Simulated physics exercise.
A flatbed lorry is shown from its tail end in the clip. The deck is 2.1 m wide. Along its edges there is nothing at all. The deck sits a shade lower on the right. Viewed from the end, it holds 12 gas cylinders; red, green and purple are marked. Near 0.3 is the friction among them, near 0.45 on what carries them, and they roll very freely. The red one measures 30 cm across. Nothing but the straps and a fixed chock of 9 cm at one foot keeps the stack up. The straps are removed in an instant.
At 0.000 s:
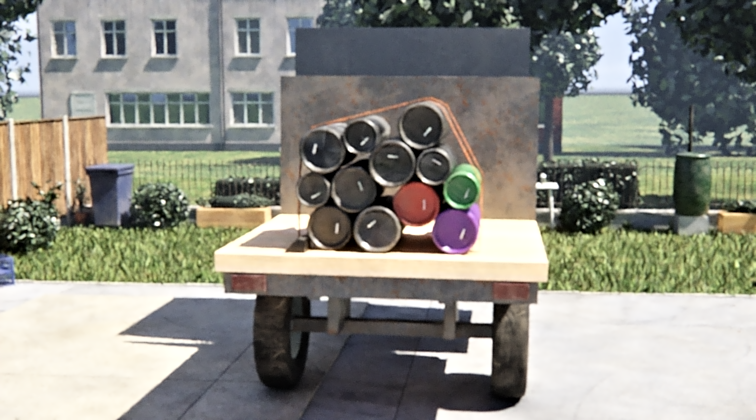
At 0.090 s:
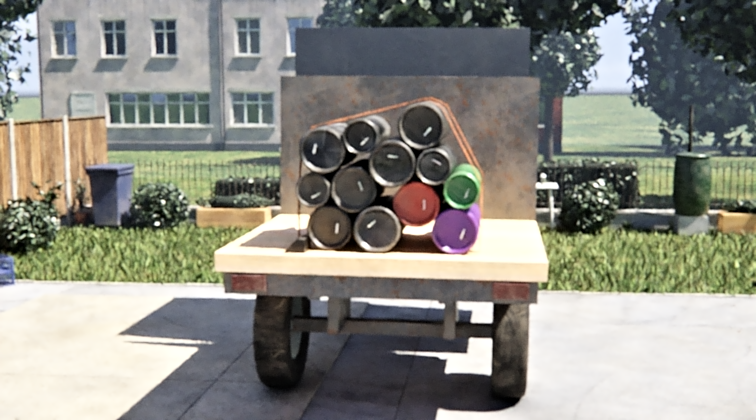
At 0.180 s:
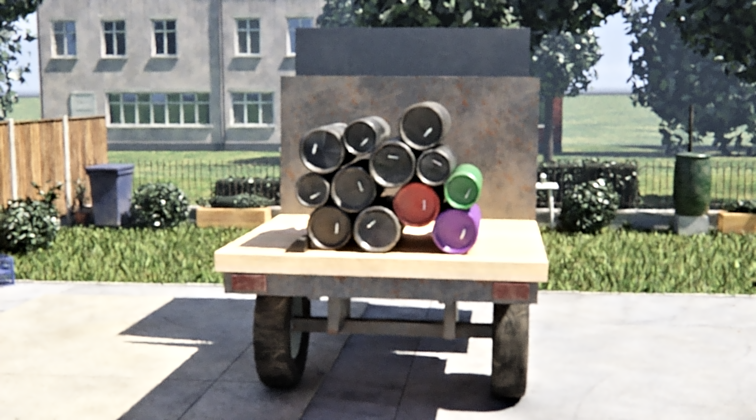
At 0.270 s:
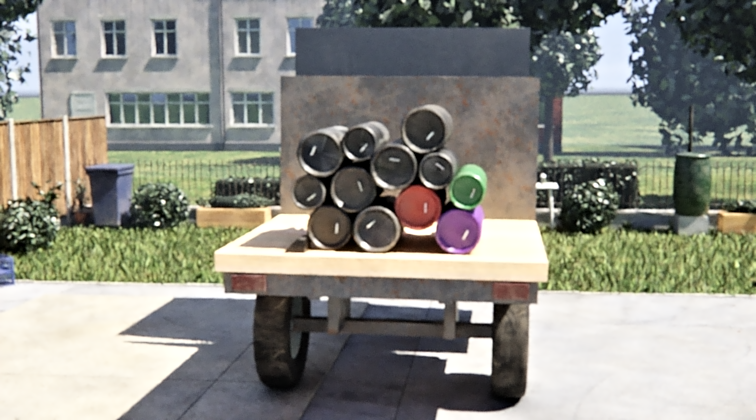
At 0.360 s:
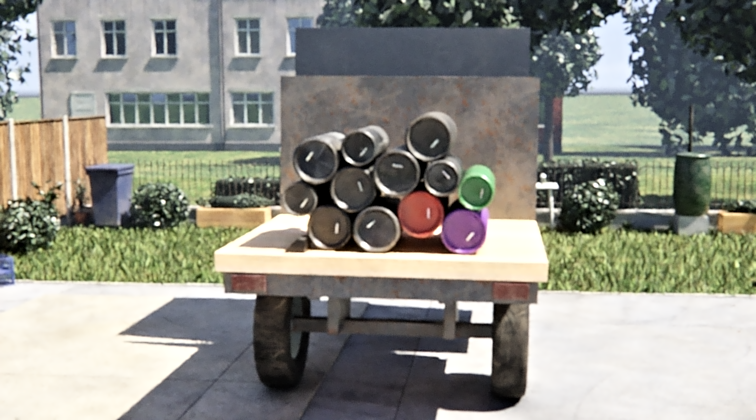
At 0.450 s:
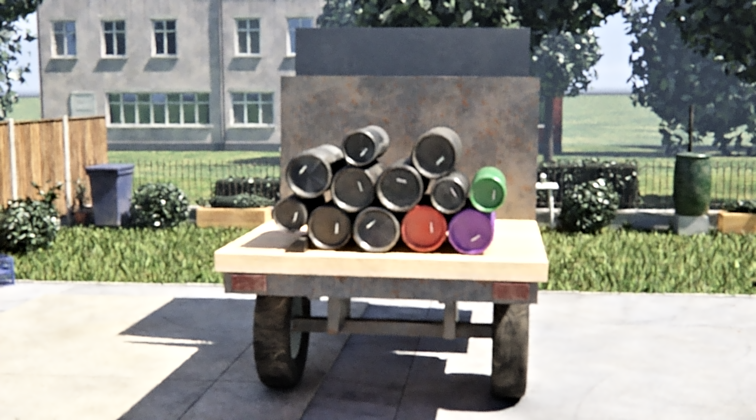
The clip shows strapped cylinders, mostly dark with one red, one green and one purple, stacked on a flat trailer. The strap disappears, then the pile spreads sideways, the red one sinking to the deck as green and purple shift right.
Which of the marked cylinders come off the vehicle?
Look at red: It topples off. Green topples off. Purple topples off.
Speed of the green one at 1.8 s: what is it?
It moves at about 1.5 m/s.
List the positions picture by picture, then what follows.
Red at (416, 205), green at (461, 191), purple at (455, 232); straps tight; chock at (301, 246); the deck is a shade lower on the right; 3 of the 12 lie on the deck itself, in the first frame.
Red at (416, 205), green at (461, 191), purple at (455, 232); straps tight, in the second frame.
Red at (416, 206), green at (462, 191), purple at (455, 232); straps gone, in the third frame.
Red at (417, 208), green at (467, 191), purple at (458, 232); straps gone, in the fourth frame.
Red at (420, 214), green at (476, 192), purple at (464, 232); straps gone, in the fifth frame.
Red at (423, 229), green at (488, 194), purple at (471, 232); straps gone; chock at (301, 246), in the sixth frame.
After 1.8 s, red is on the deck, 70 cm from the right edge, rolling right; green is on the ground to the right; purple is on the ground to the right; 3 gone from the deck.
After 3.6 s, red is dropping off the right side; green is down on the right; purple is on the ground to the right; 6 gone from the deck.
At the end (8.9 s), red is on the ground to the right; green is on the ground to the right; purple is down on the right; 7 gone from the deck.
